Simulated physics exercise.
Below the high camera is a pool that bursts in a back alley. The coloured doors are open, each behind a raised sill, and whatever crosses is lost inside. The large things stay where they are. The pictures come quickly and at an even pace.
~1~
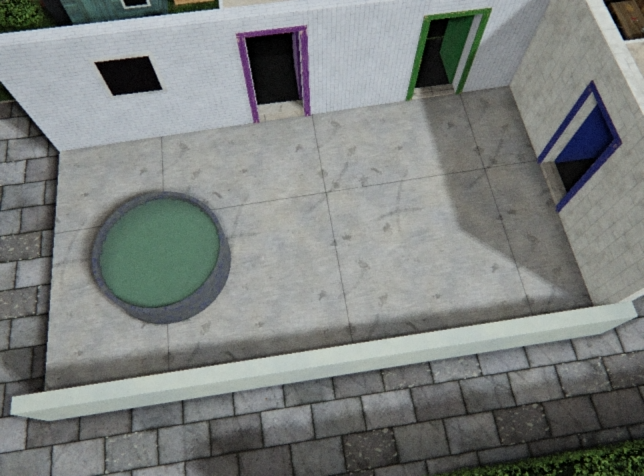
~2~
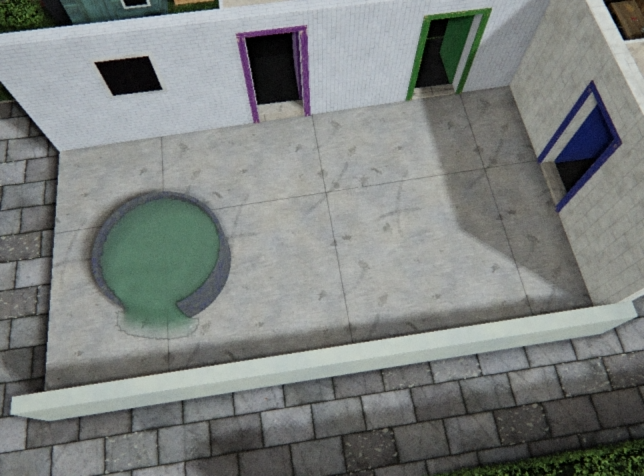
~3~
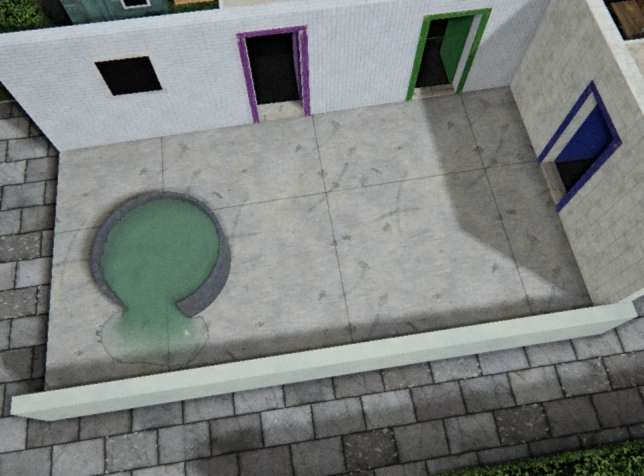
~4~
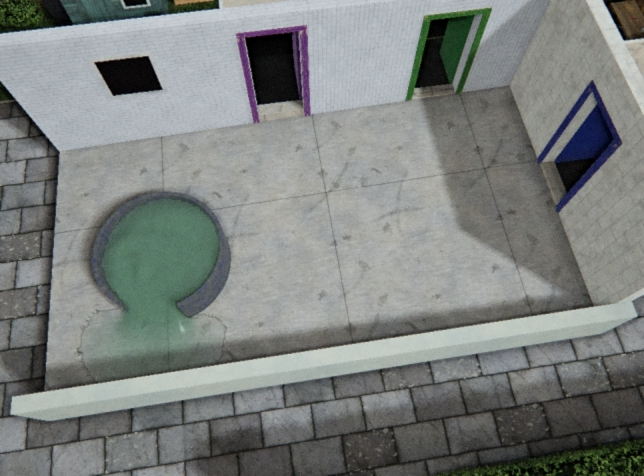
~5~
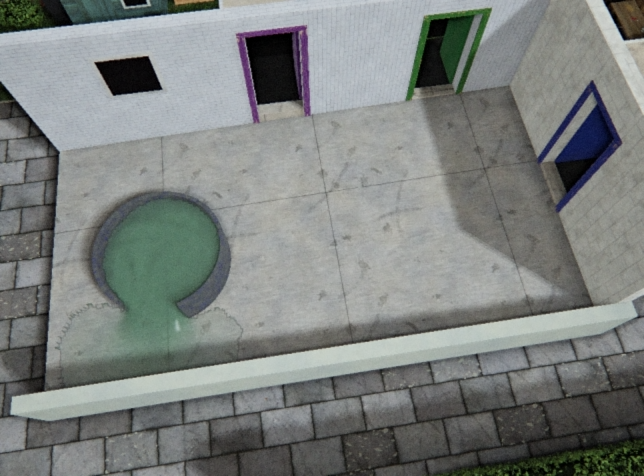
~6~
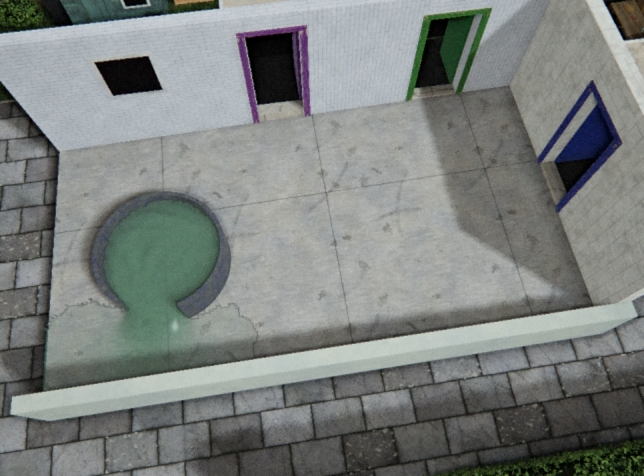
Green water pouring through a gap in a round grey-rimmed pool and spreading across the paved floor of a walled yard.
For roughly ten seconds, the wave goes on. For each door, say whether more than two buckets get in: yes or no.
Blue door: No; green door: No; purple door: No.
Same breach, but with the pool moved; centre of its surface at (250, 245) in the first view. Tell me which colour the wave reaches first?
The blue door.
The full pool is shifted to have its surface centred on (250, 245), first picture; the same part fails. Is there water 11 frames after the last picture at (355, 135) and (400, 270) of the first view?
I'd say spared for the first and watered for the second.
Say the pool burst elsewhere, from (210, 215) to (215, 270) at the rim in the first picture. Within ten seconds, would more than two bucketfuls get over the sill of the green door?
The green one tops the limit.
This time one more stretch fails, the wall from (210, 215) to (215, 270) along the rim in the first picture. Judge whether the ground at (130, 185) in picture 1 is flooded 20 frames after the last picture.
Untouched.
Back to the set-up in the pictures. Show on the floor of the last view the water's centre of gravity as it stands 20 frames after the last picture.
Close to pixel (203, 298).
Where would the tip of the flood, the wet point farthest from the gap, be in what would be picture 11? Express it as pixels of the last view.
Close to (328, 357), I think.
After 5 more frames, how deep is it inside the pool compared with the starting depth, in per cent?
Near 62 in a hundred.
A moment on, water covers 10 % of the floor; the blue door not reached, the green door not reached, the purple door not reached.
Next, water covers 20 % of the floor; the blue door not reached, the green door not reached, the purple door not reached.
Then, water covers 40 % of the floor; the blue door not reached, the green door not reached, the purple door not reached.
Later, water covers 60 % of the floor; the blue door not reached, the green door not reached, the purple door wet at the sill, nothing in.
In the end, water covers 60 % of the floor; the blue door wet at the sill, nothing in, the green door not reached, the purple door wet at the sill, nothing in.
